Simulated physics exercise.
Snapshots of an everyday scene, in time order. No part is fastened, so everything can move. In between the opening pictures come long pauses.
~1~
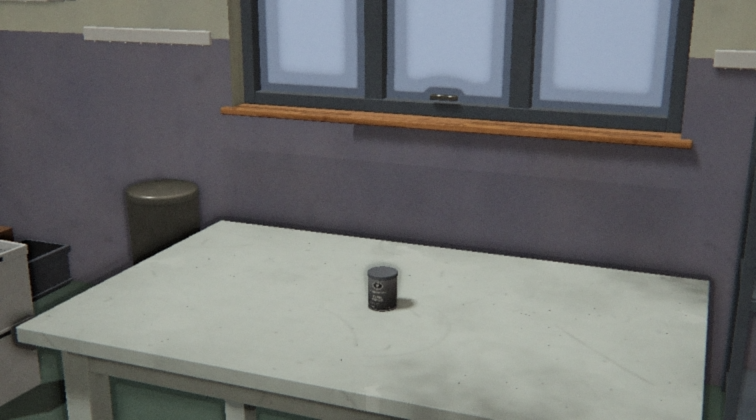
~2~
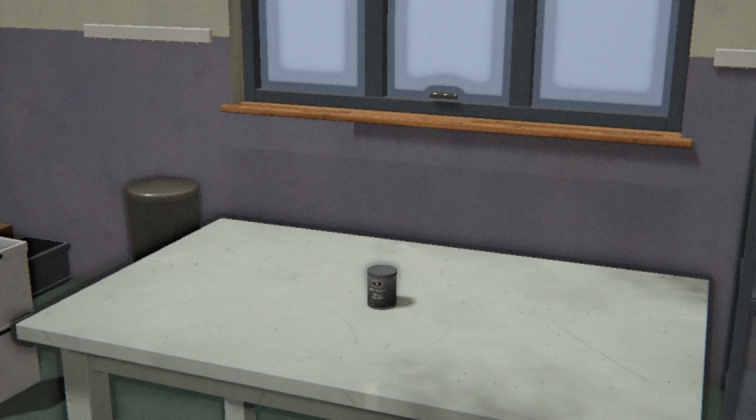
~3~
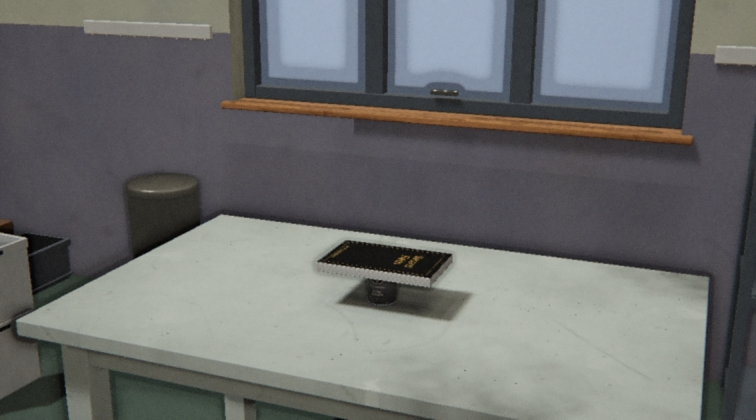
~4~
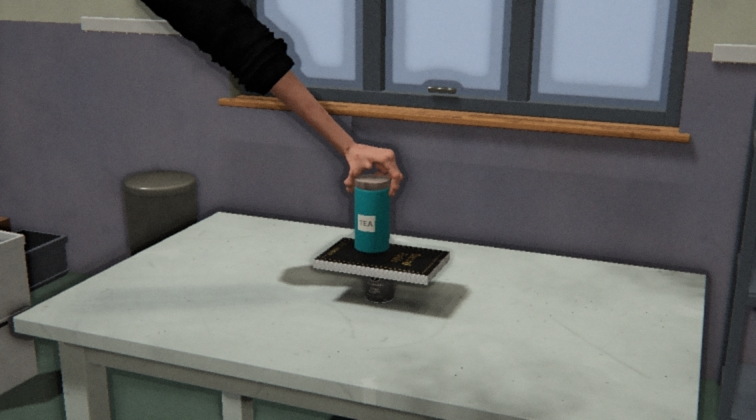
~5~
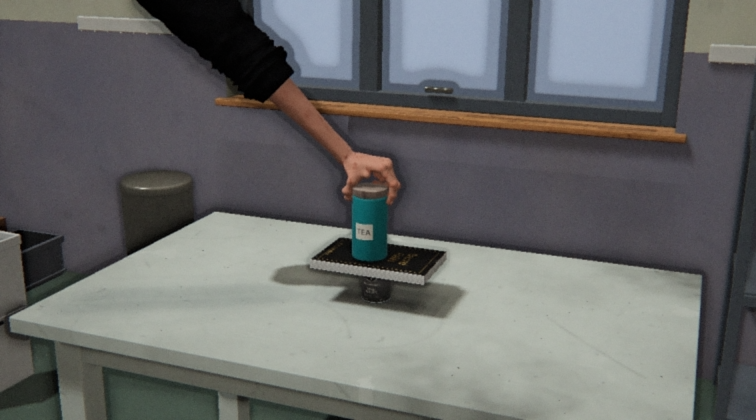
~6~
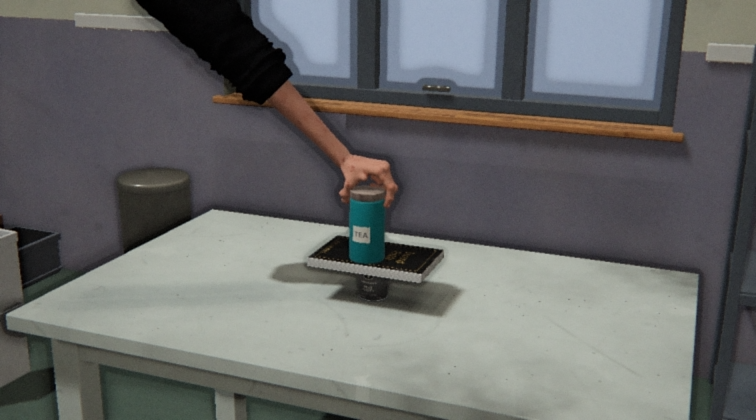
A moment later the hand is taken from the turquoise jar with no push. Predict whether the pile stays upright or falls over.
Prediction: It stays upright.
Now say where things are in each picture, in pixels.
In the first picture, the last thing is not in view yet; grey tin (383, 289).
In the second picture, the last thing is not in view yet; grey tin (382, 287).
In the third picture, the last thing is not in view yet.
The fourth picture shows coming down; turquoise jar (372, 213).
The fifth picture shows coming down; turquoise jar (370, 222).
The sixth picture shows in place under the hand; turquoise jar (367, 224); grey tin (373, 279).
Then, 0.20 s later than the last frame, all is still.
Then, 0.40 s later than the last frame, turquoise jar resting near (367, 225).
When it is over, all 3 as before. End places, in pixels of the last picture, turquoise jar near (367, 225). The stack holds.
